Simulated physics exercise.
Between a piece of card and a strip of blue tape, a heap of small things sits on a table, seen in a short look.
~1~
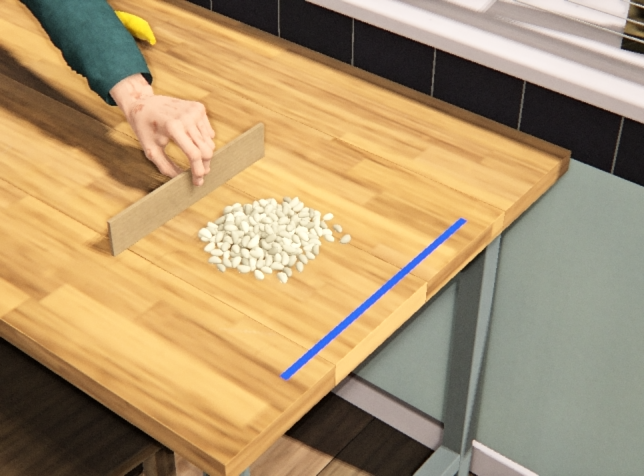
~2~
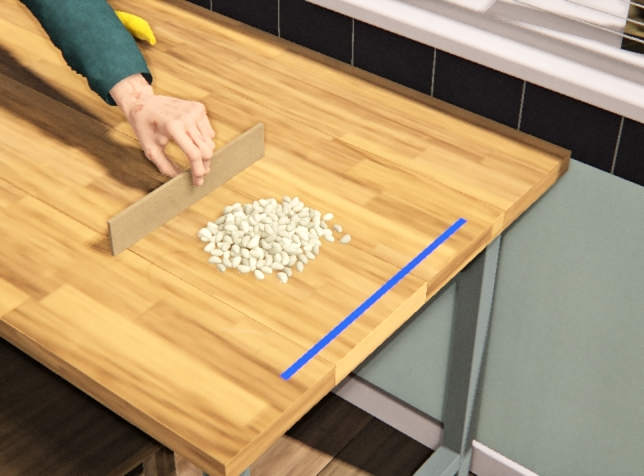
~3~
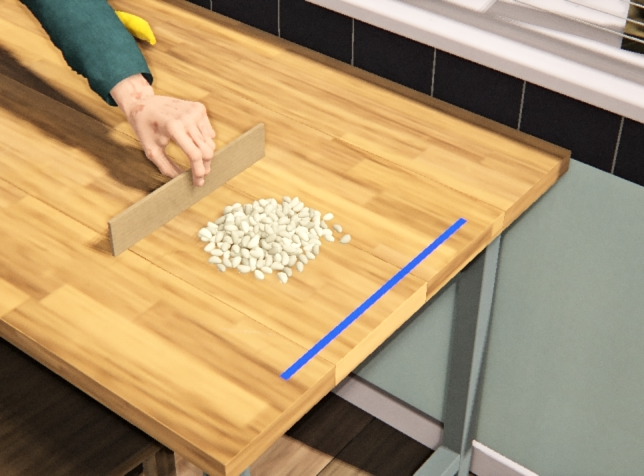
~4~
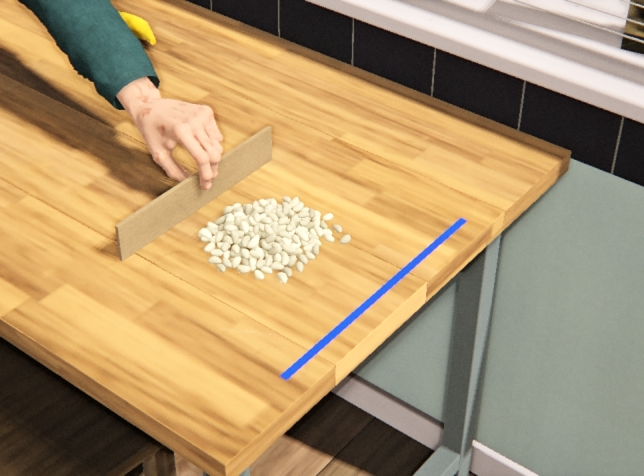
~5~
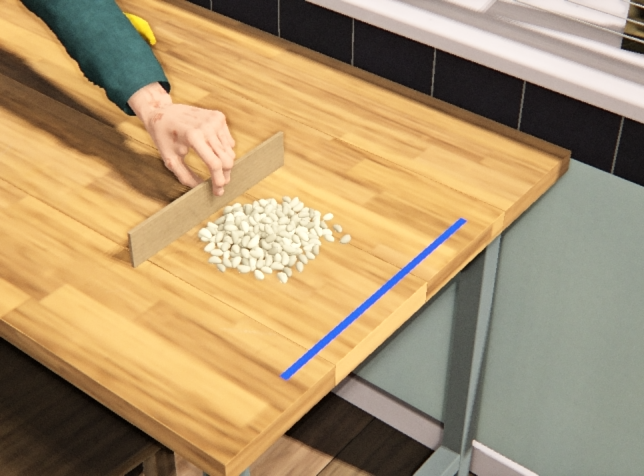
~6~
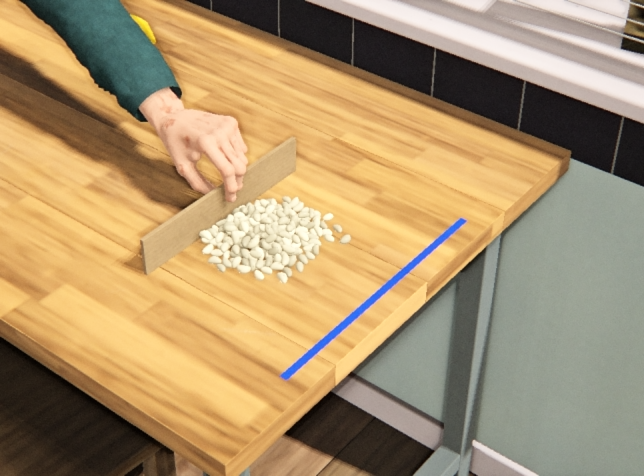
A hand held a piece of card still on a wooden table beside a heap of white beans, then slid it right to the pile's near side, nudging a few beans, with blue tape beyond.
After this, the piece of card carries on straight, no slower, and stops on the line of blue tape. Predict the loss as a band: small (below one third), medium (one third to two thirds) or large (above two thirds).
Large.
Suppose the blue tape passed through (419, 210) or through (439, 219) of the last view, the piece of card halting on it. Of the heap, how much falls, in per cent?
You'd get 10 % the first time and 50 % the second.
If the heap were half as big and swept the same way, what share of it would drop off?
Close to 70 per cent of the heap.
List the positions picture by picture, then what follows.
Piece of card at (122, 230), at rest; blue tape at (456, 227), about two fingers from the edge; edge at (399, 308); the heap at (267, 234), white beans, in the first picture.
Piece of card at (122, 230), at rest, in the second picture.
Piece of card at (123, 231), at rest; the heap at (267, 234), in the third picture.
Piece of card at (130, 235), in the fourth picture.
Piece of card at (143, 241); the heap at (267, 234), in the fifth picture.
Piece of card at (155, 248); blue tape at (456, 227); edge at (399, 308); the heap at (267, 234), a stray few pushed along, in the sixth picture.
Soon after the last picture, piece of card still moving, near (301, 224); heap all on the table, its front near (381, 284).
A little later, piece of card stopped at the blue tape; heap about two thirds over the edge.
Later still, piece of card stopped at the blue tape; heap most over the edge.
At rest, piece of card stopped at the blue tape; heap most over the edge.
